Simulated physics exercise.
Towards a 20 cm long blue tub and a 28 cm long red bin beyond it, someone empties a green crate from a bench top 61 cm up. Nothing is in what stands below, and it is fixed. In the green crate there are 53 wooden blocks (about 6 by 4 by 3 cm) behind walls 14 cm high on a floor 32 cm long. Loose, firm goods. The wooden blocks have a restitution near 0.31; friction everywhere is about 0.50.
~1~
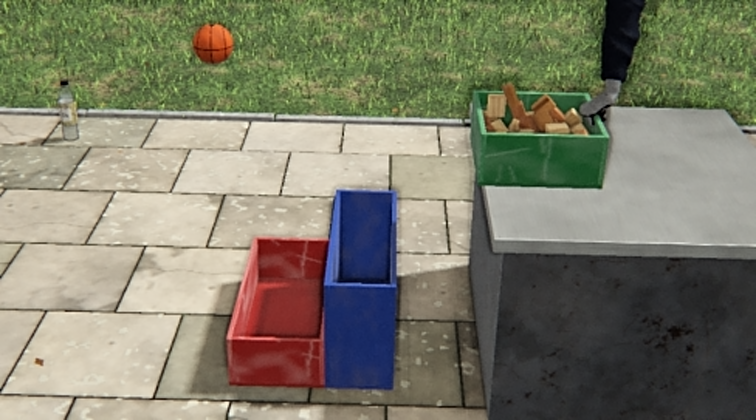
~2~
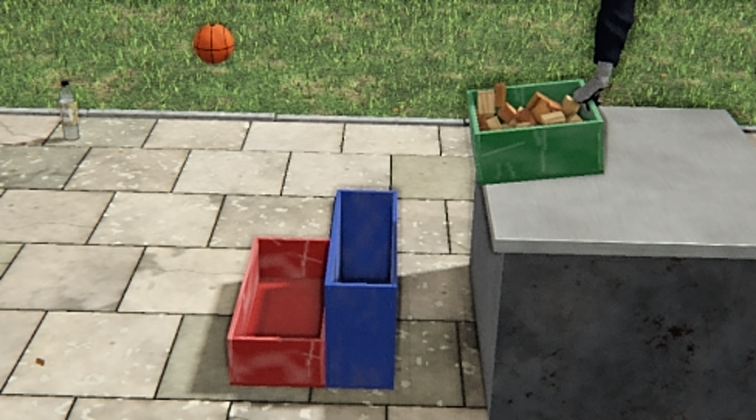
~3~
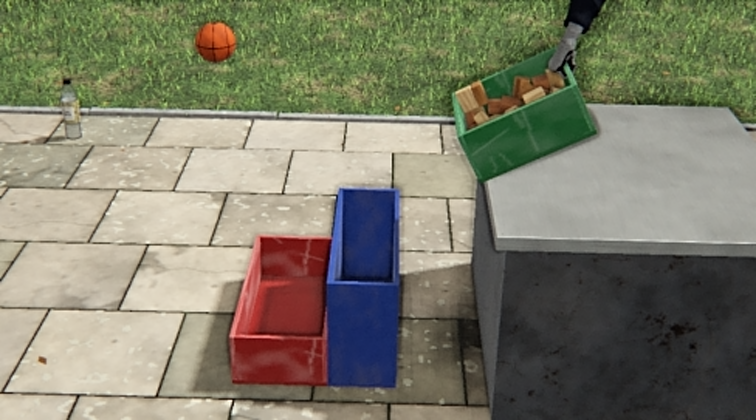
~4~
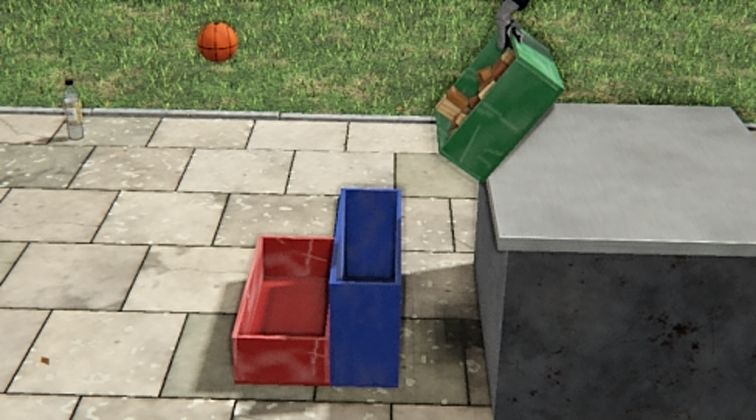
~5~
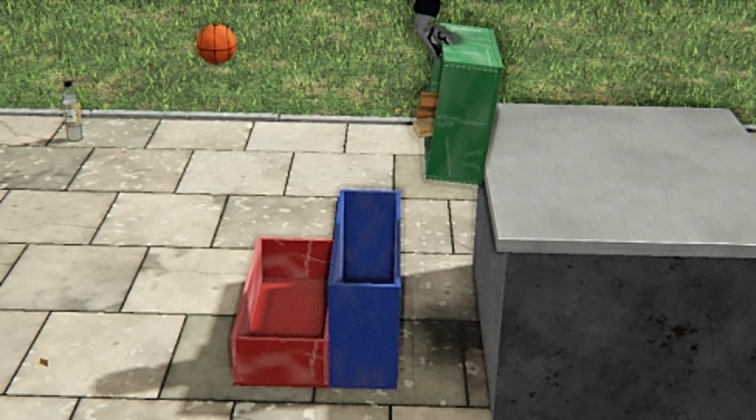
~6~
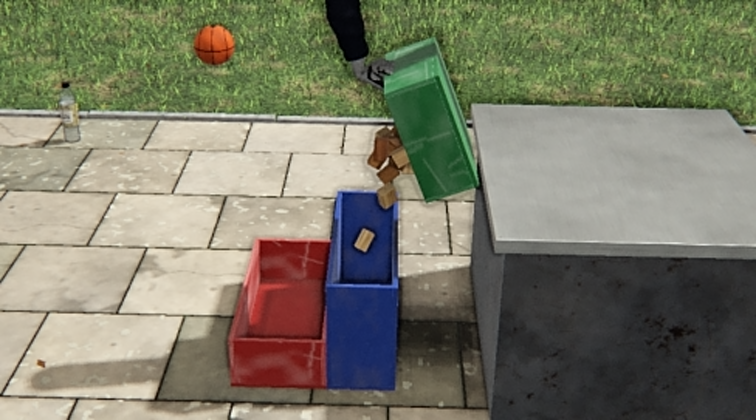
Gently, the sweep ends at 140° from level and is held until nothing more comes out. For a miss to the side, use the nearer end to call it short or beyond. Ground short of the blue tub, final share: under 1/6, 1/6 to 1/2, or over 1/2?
1/6 to 1/2.
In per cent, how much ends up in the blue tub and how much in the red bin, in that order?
I'd put it at about 65 percent, then about 5 percent.
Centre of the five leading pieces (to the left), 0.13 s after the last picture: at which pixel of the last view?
Around pixel (342, 252).
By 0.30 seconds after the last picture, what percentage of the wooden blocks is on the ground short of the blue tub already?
0 %.
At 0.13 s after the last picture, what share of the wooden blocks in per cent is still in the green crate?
Some 55 per cent.
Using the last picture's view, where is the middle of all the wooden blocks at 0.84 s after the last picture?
The middle lies close to (371, 324).
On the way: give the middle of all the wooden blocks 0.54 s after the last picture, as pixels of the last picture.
It's centred at about (370, 318).
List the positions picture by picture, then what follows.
In the first frame (we follow the rim corner now nearest the camera), green crate at (604, 136); red bin at (320, 340); tilt 0°; nothing out yet.
Green crate at (598, 121); tilt 8°, in the second frame.
Green crate at (572, 86); tilt 27°, in the third frame.
Green crate at (516, 59); tilt 54°, in the fourth frame.
Green crate at (444, 64); tilt 84°, in the fifth frame.
Green crate at (385, 98); red bin at (321, 341); tilt 111°; 13 out, the lowest block at (364, 240), in the sixth frame.
Then, 0.13 s after the last picture, tilt 126°; 30 still in the green crate, 8 in the blue tub and 15 in the air.
Then, 0.30 s after the last picture, tilt 138°; 8 still in the green crate, 22 in the blue tub and 23 in the air.
Then, 0.54 s after the last picture, tilt 140°; 34 in the blue tub, 2 in the red bin, 7 on the ground short of the blue tub, 1 on the ground beyond the red bin and 9 in the air.
Outcome (0.84 s after the last picture), 34 in the blue tub, 2 in the red bin, 16 on the ground short of the blue tub and 1 on the ground beyond the red bin. Asked share, 16 of 53, 30 per cent.
